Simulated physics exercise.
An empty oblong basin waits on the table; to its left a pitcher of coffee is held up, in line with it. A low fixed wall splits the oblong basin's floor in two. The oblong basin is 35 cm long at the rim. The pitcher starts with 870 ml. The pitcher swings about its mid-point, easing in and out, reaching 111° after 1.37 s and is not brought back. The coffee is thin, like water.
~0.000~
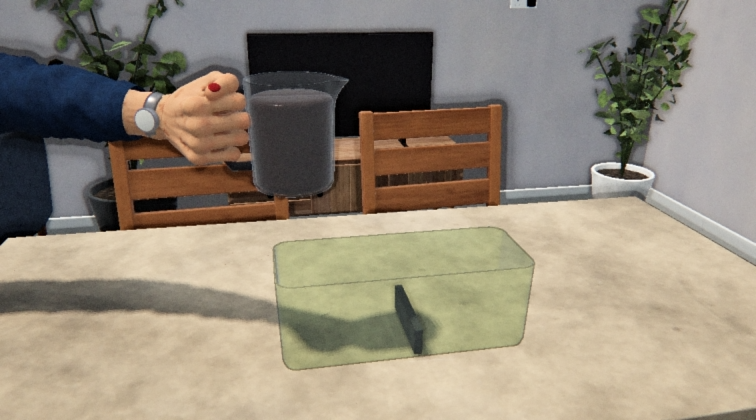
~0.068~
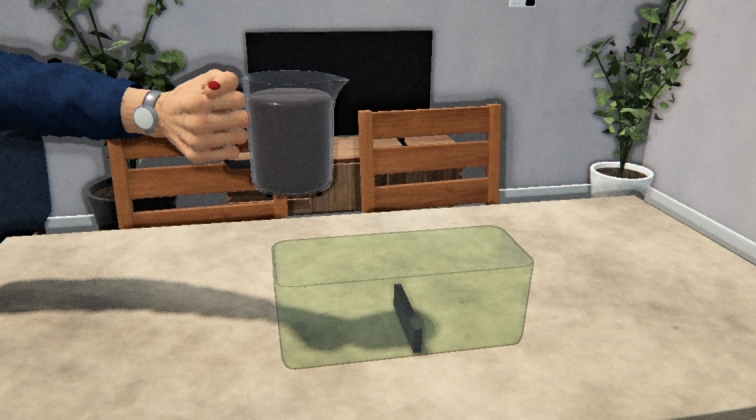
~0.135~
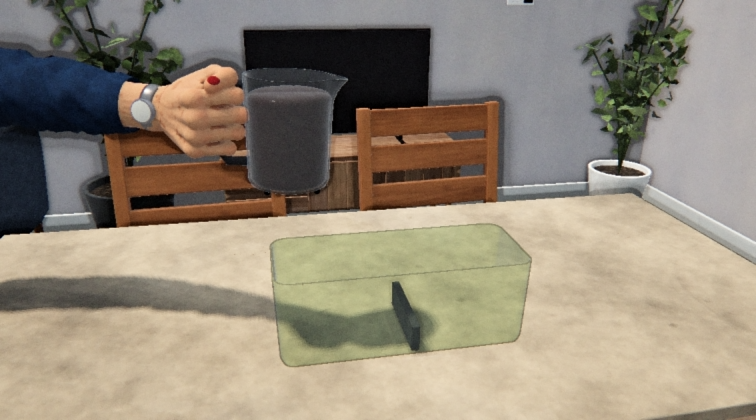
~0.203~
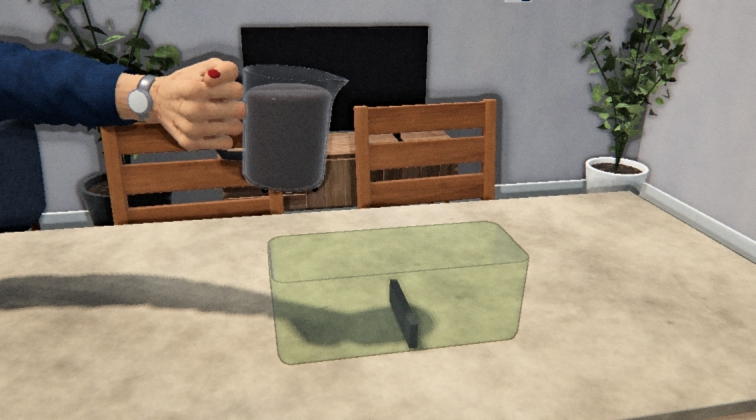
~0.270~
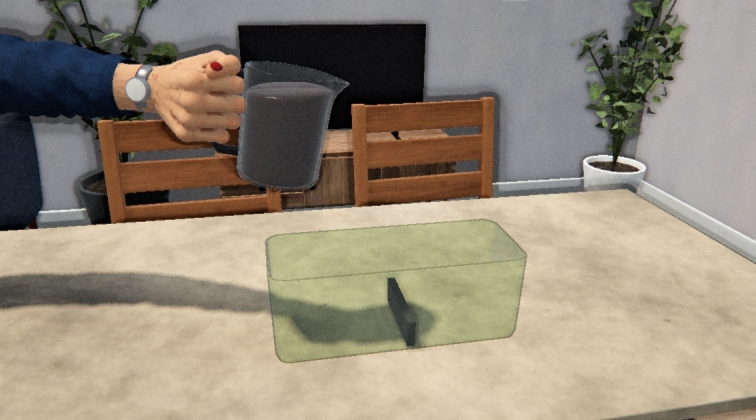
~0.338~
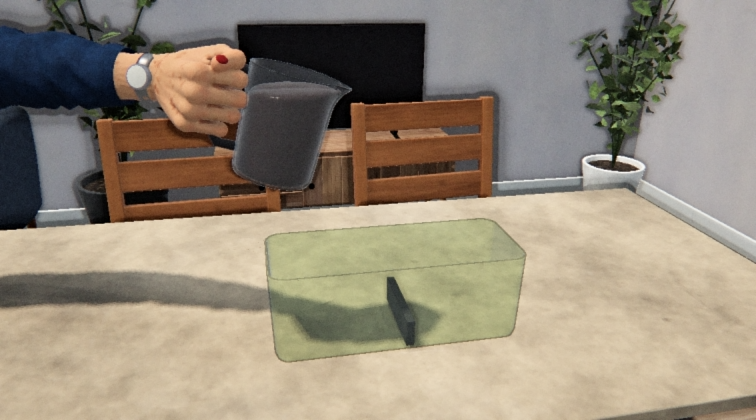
A hand holding a clear pitcher of dark liquid slowly tilting it rightward above a table with an empty pale green basin.
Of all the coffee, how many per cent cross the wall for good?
Roughly 60 per cent is past the wall.
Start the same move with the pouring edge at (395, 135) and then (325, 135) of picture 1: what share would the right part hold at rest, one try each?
In turn about 90 and 10 per cent.
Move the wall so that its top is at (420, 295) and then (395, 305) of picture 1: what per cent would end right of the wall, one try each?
First 30, then 80 per cent.
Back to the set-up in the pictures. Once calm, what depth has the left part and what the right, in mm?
Left about 14 mm, right about 26 mm.
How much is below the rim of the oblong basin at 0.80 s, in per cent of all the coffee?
Some 6 per cent.
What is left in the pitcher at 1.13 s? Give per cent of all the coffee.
Near 24 in a hundred.
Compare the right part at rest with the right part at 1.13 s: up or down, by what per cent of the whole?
It goes up by about 12.
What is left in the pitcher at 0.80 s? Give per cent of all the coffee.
Near 78 in a hundred.
Then, 0.80 s in, the tilt is 70° and 78 per cent is still to pour, 1 is left of the wall and 5 right of it.
Then, 1.13 s in, the tilt is 103° and 24 per cent is still to pour, 8 is left of the wall and 47 right of it.
Then, 1.49 s in, the tilt is 111° and 1 per cent is still to pour, 34 is left of the wall and 63 right of it.
Then, 1.87 s in, the tilt is 111° and 0 per cent is still to pour, 38 is left of the wall and 61 right of it.
Finally, 39 per cent lies left of the wall, 60 right of it and 1 outside.
